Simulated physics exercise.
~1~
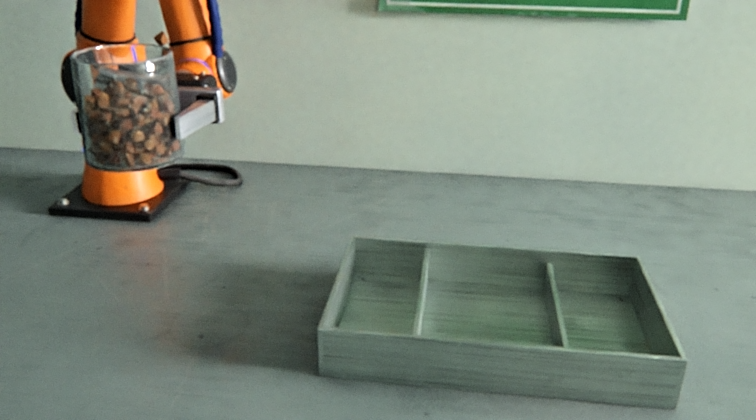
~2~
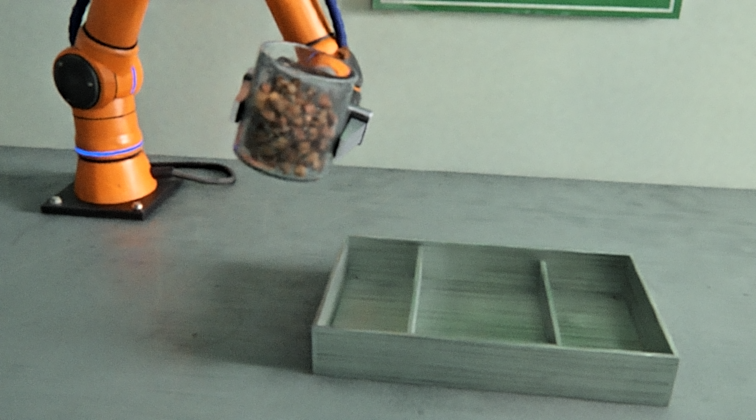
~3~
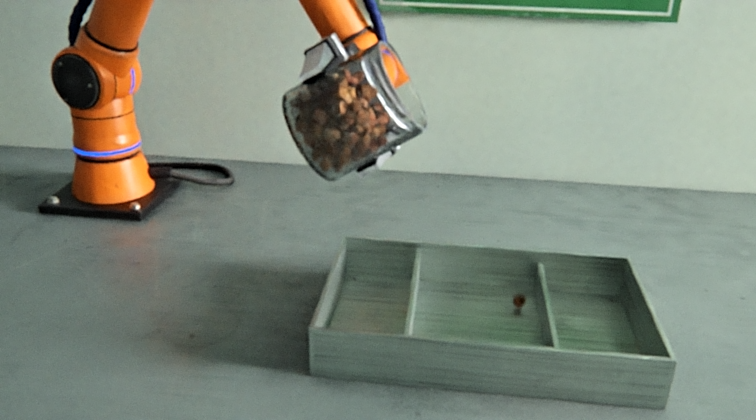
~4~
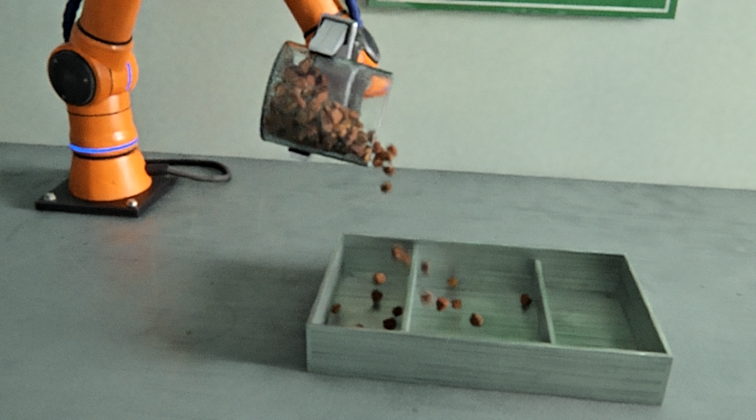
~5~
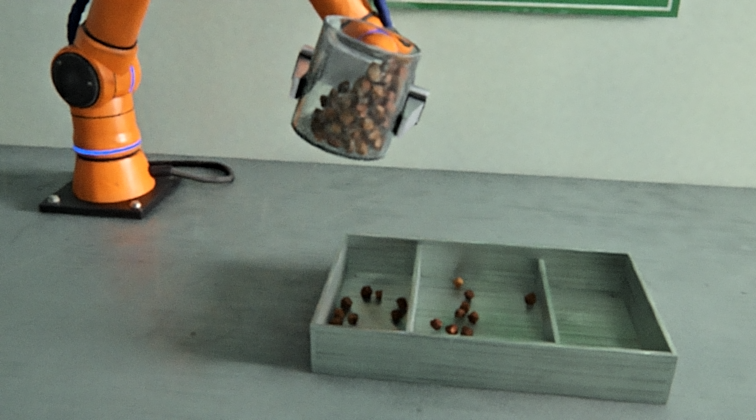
An orange robot arm carried a clear tumbler of brown pellets to the right, tipped it over a divided tray so some spilled into the left and middle sections, then tilted it back up with most still inside.
